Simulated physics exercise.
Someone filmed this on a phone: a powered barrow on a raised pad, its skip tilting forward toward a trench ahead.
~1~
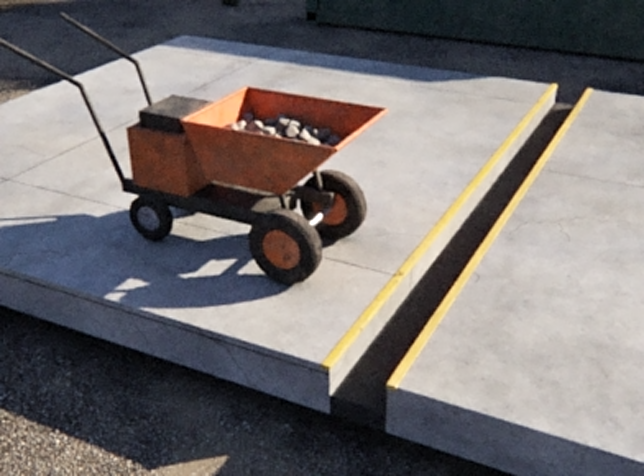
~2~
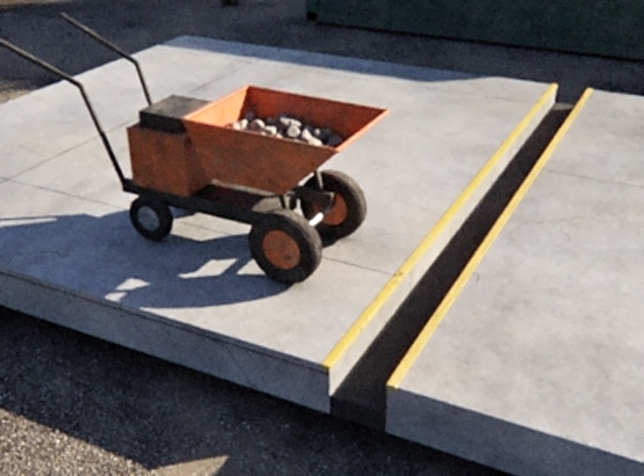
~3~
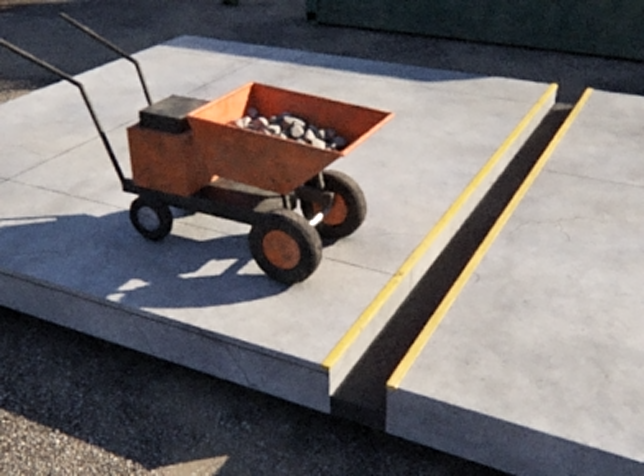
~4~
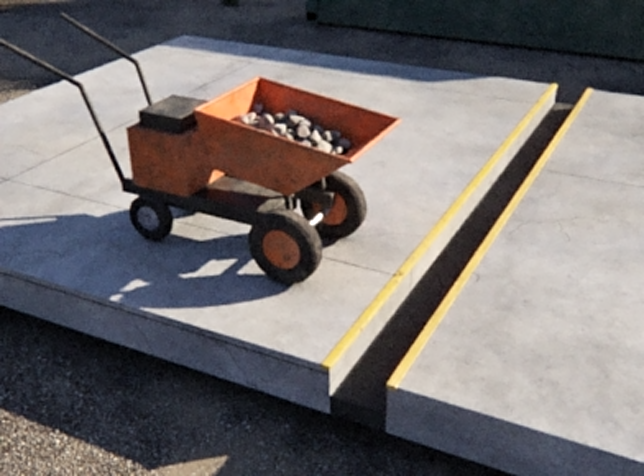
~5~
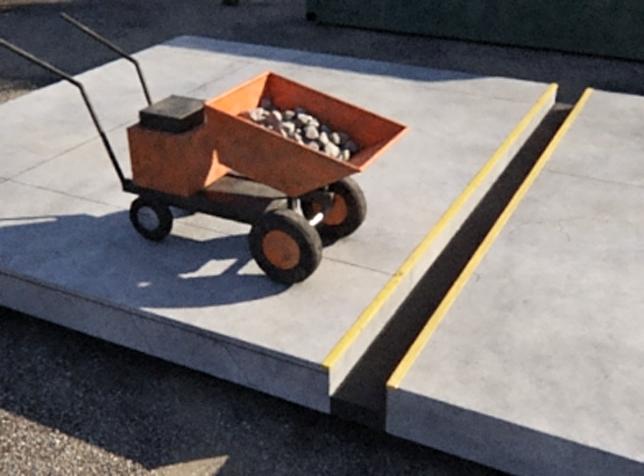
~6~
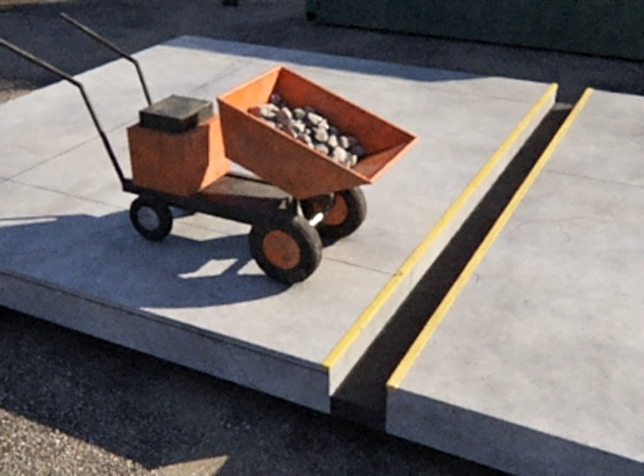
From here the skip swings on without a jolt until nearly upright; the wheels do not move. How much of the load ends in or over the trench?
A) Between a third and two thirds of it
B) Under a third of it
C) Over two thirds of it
A.
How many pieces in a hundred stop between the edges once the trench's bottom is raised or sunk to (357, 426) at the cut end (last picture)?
I'd guess about 90 %.
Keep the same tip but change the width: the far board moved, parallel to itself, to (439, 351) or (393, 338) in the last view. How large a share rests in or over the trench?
First case 80 %, second case 10 %.
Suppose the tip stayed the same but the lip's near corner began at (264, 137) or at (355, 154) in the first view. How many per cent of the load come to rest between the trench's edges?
The first stopping place yields 30 % and the other yields 10 %.
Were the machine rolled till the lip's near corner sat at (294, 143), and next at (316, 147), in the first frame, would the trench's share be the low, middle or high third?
For the first position, in the middle band; for the second, beyond two thirds.
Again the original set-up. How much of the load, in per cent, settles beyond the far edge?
Share: Near 15 %.
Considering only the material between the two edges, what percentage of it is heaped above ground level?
5 per cent, near enough.
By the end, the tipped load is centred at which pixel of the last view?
Roughly pixel (437, 304).
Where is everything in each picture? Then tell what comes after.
Lip of the skip (335, 150), level; top of the load (282, 136), broken stones; first edge of the trench (356, 328); far edge (418, 345), the trench under half as wide as the skip, and about half as deep as wide, in the first frame.
Lip of the skip (337, 151), level; top of the load (283, 136), in the second frame.
Lip of the skip (342, 155), tipped barely; top of the load (267, 131), in the third frame.
Lip of the skip (350, 162), tipped a little; top of the load (272, 129), in the fourth frame.
Lip of the skip (359, 171), tipped a little; top of the load (280, 127), in the fifth frame.
Lip of the skip (369, 183), tipped clearly; top of the load (283, 117); first edge of the trench (356, 328); far edge (418, 345), in the sixth frame.
Just after the last frame, skip tipped steeply; every one in the skip.
A moment on, skip tipped right over; roughly two thirds in the skip; roughly a quarter in or heaped over the trench; about a tenth beyond it.
Further on, skip tipped right over; roughly a quarter in the skip; roughly half in or heaped over the trench; about a tenth beyond it.
When it is over, skip tipped right over; roughly a quarter in the skip; roughly half in or heaped over the trench; about a tenth beyond it.
